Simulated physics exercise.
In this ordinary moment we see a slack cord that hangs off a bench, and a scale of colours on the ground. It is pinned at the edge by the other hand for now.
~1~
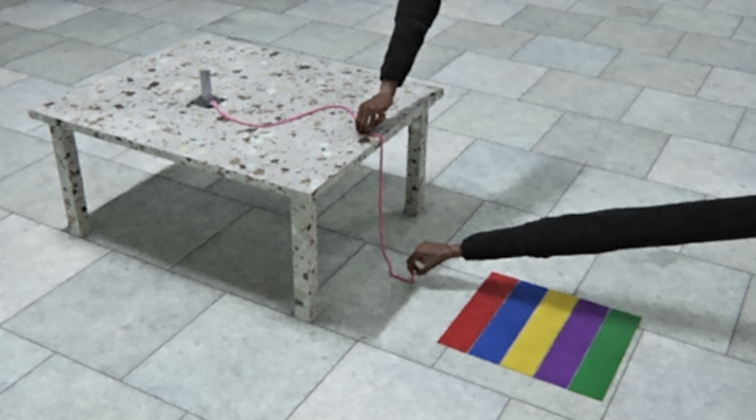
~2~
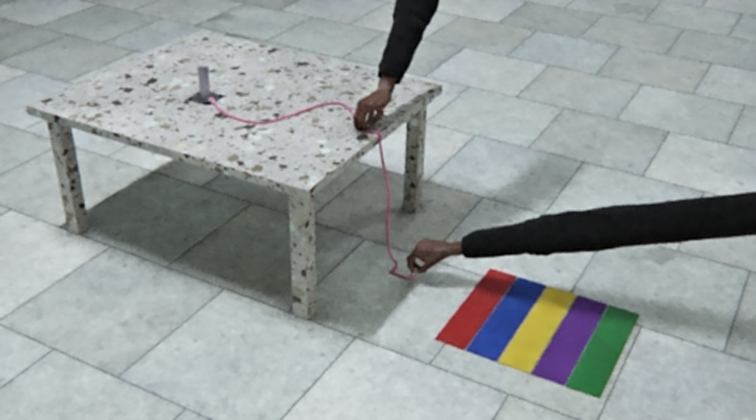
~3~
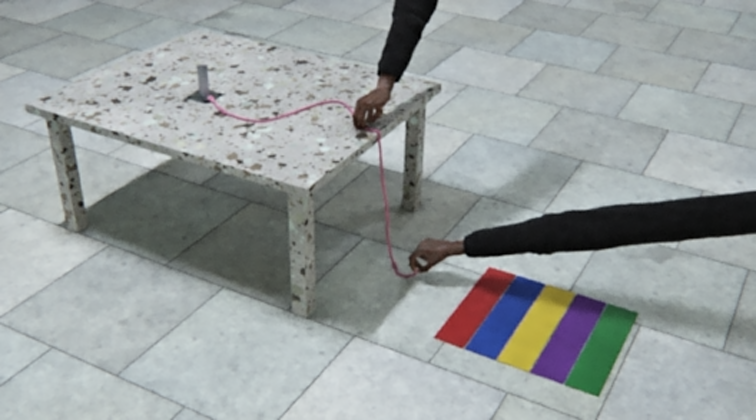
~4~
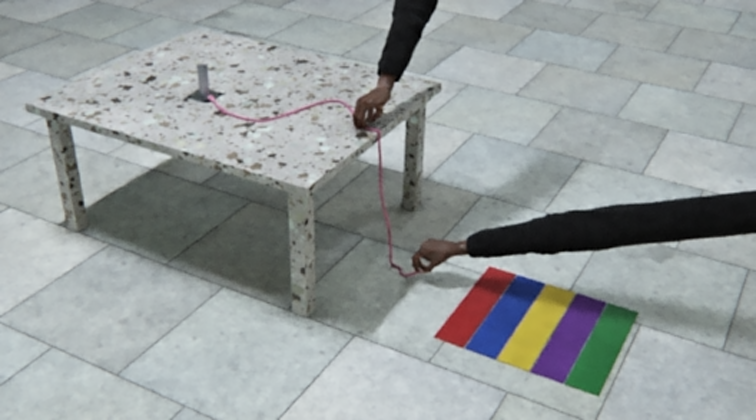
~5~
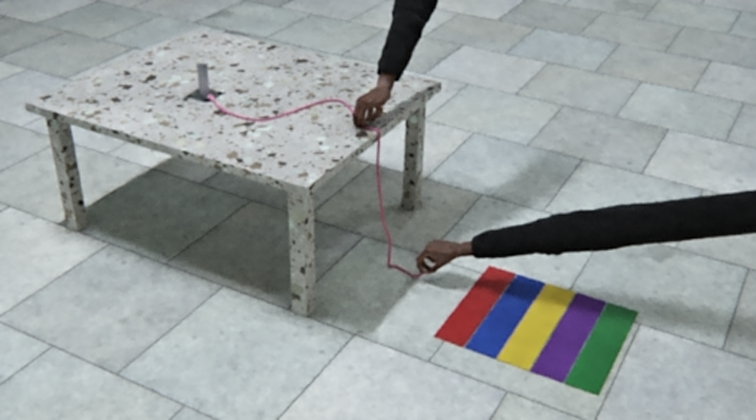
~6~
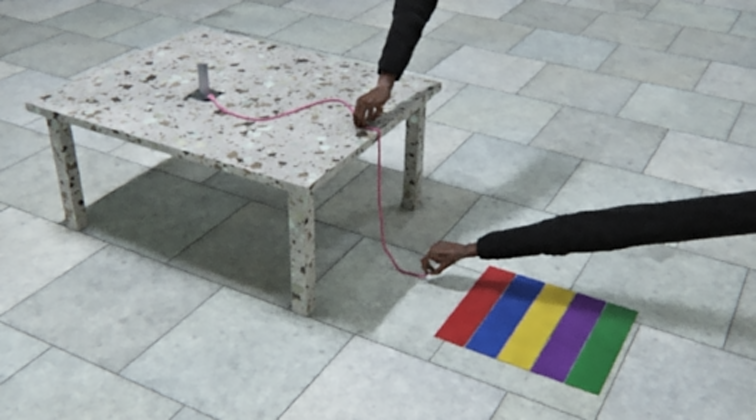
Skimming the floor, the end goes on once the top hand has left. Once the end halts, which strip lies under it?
The green strip lies under it.
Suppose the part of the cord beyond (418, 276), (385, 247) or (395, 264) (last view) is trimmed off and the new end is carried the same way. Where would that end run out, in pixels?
Approximate pixels, cut by cut: (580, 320); (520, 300); (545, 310).
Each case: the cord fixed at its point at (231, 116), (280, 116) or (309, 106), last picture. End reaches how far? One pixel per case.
First try (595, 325), second try (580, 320), third try (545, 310).
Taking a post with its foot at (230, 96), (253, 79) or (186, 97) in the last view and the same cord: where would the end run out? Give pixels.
In order, near (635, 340), (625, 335) and (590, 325).
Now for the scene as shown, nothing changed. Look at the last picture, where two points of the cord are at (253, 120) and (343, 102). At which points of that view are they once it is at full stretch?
Well, the first one sits at (282, 111), and the second one sits at (377, 136).
Soon after, end near (556, 314); over yellow.
Then, end near (589, 324); over purple.
At full stretch, end near (608, 331); over green. It halts on the green strip.
